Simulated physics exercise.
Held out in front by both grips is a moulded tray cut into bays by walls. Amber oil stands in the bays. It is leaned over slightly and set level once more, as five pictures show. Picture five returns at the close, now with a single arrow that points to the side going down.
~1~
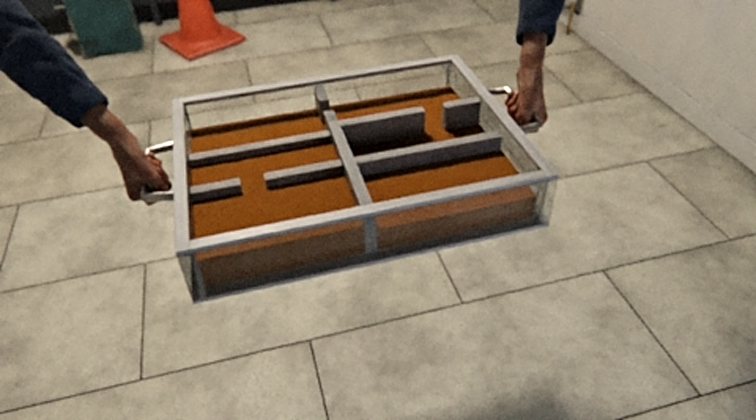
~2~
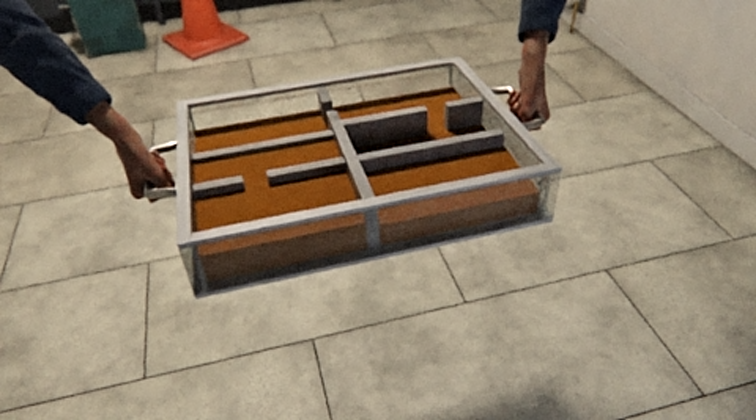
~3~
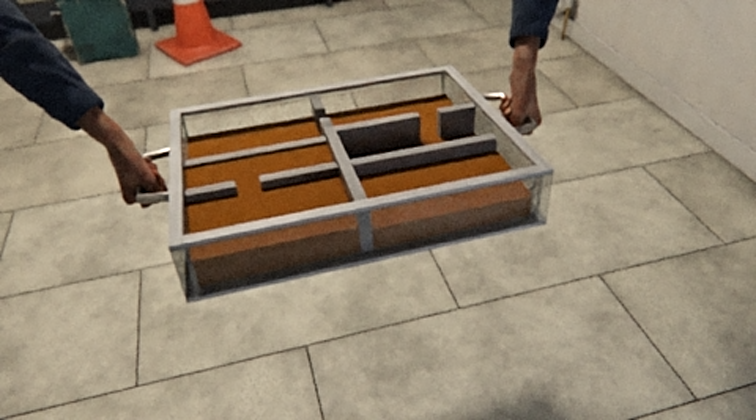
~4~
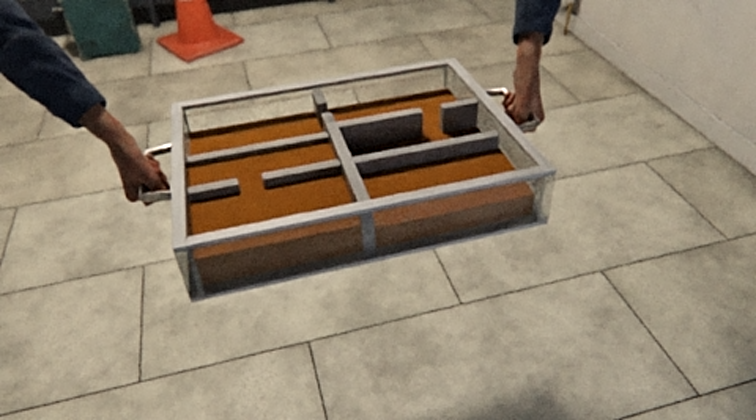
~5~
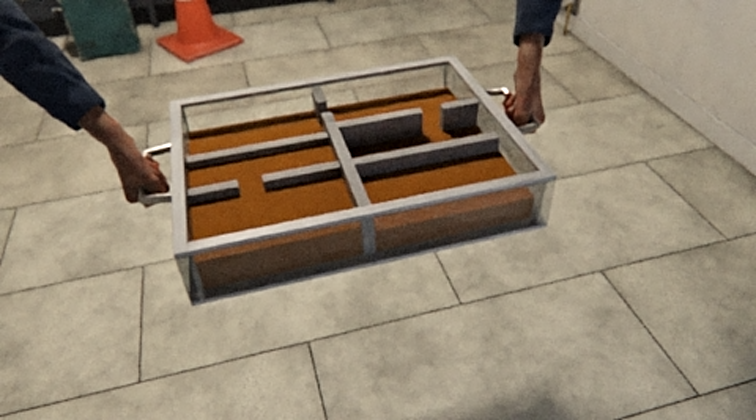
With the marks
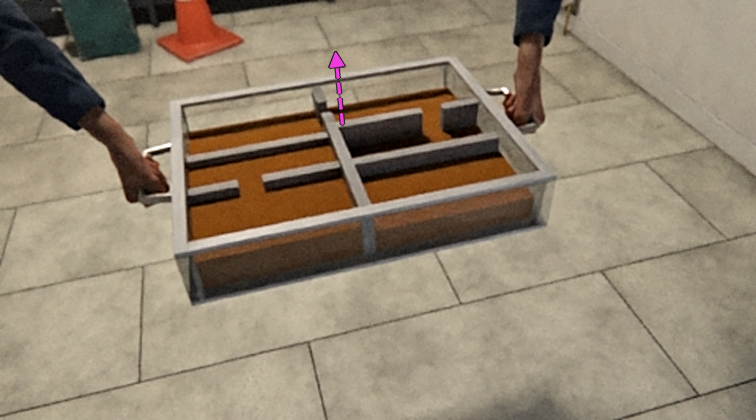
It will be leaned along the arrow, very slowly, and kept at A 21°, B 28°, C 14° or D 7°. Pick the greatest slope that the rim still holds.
That is tilt C.
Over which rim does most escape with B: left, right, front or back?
Over the back one.
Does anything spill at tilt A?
Yes.
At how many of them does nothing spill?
Two of the four.
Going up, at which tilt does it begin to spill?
The answer is A.
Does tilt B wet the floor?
Yes, that goes wrong.
The arrow ends at (336, 57).
Choosing A, about 11 % goes over the rim.
Choosing B, about 40 % goes over the rim.
Choosing C, nothing spills; the back right bay holds the most.
Choosing D, nothing spills; the front left bay holds the most.
